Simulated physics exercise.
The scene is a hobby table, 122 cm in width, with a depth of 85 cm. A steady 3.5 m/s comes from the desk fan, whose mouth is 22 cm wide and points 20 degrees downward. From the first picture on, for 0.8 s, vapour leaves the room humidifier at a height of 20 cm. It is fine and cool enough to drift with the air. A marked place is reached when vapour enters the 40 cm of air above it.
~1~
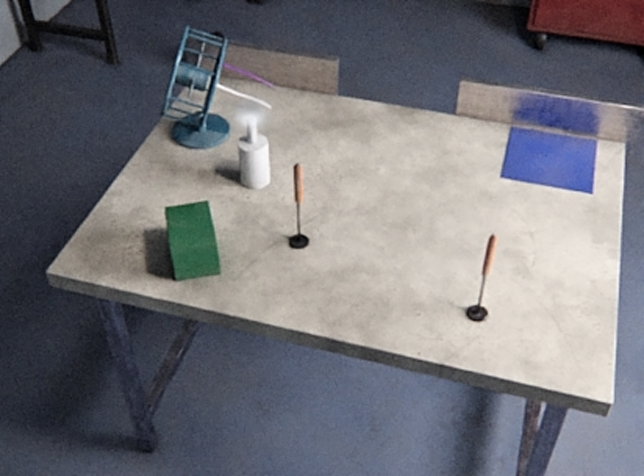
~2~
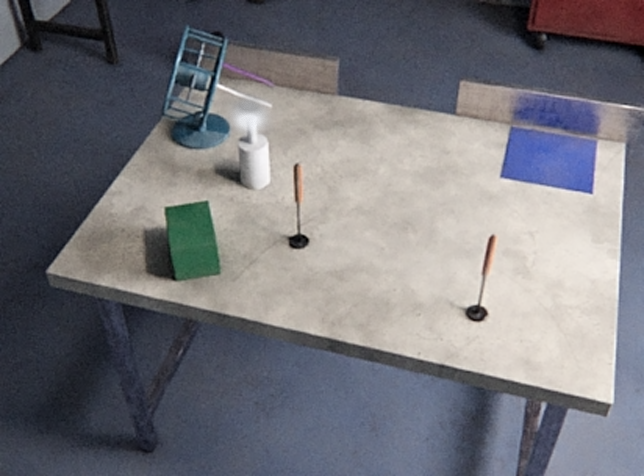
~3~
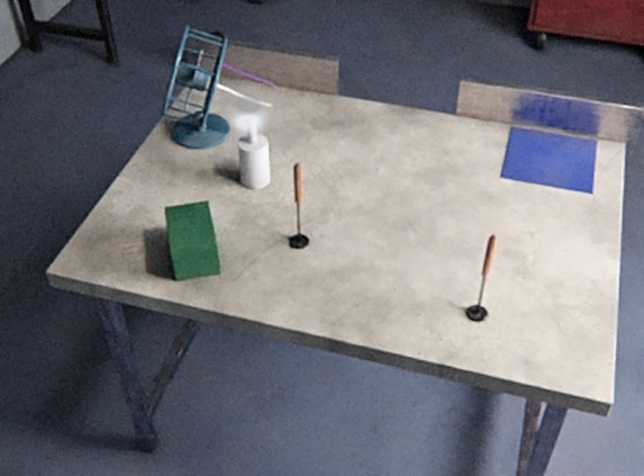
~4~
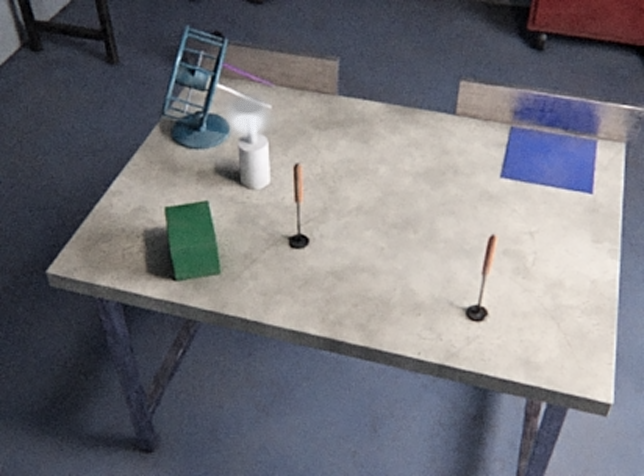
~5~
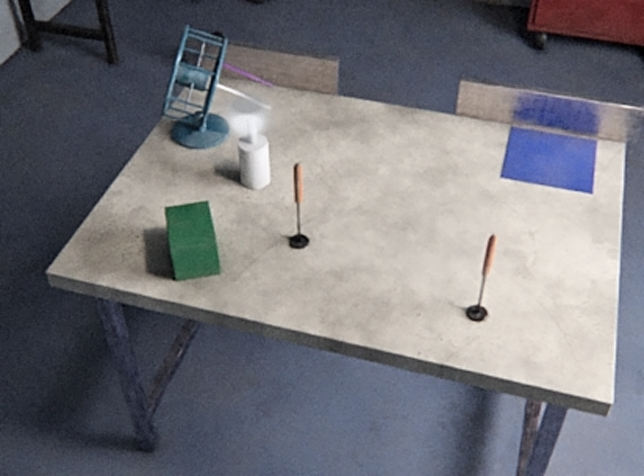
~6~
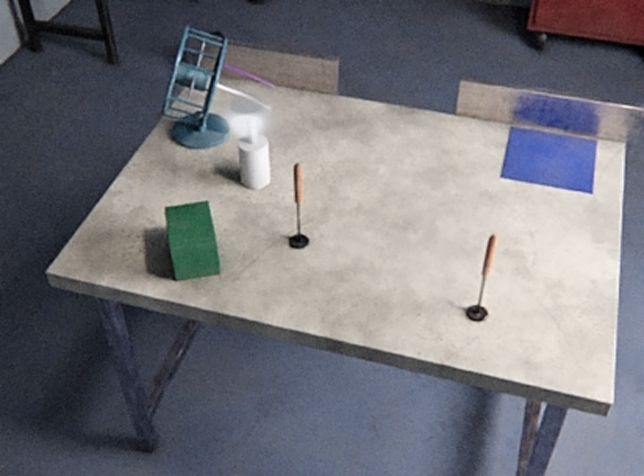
White vapour hovering above a small humidifier beside a blue desk fan on a table, while everything else stays still.
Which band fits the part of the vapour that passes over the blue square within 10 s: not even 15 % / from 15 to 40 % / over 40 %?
Over the blue square: From 15 to 40 %.
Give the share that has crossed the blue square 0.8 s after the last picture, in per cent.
About 15 %.
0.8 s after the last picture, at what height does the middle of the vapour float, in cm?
About 6 cm.
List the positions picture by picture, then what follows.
The vapour is thickest near (250, 114), the room humidifier stands at (252, 128) and the desk fan is at (194, 77), in the first picture.
The vapour is thickest near (248, 115) and the blue square is centred on (550, 159), in the second picture.
The vapour is thickest near (247, 115), a ribbon ends at (298, 202) and a ribbon ends at (485, 274), in the third picture.
The vapour is thickest near (247, 116) and the top of a block is at (190, 224), in the fourth picture.
The vapour is thickest near (247, 116), in the fifth picture.
The vapour is thickest near (247, 117), a ribbon ends at (298, 202) and a ribbon ends at (485, 274), in the sixth picture.
Then, 0.8 s after the last picture, 6 % is gone from the area; 13 % has passed over the blue square, and the middle of the rest is near (372, 175).
Then, 1.8 s after the last picture, 56 % is gone from the area; 25 % has passed over the blue square, and the middle of the rest is near (547, 316).
Then, 3.8 s after the last picture, 92 % is gone from the area; 26 % has passed over the blue square.
Then, 9.8 s after the last picture, 99 % is gone from the area; 27 % has passed over the blue square.
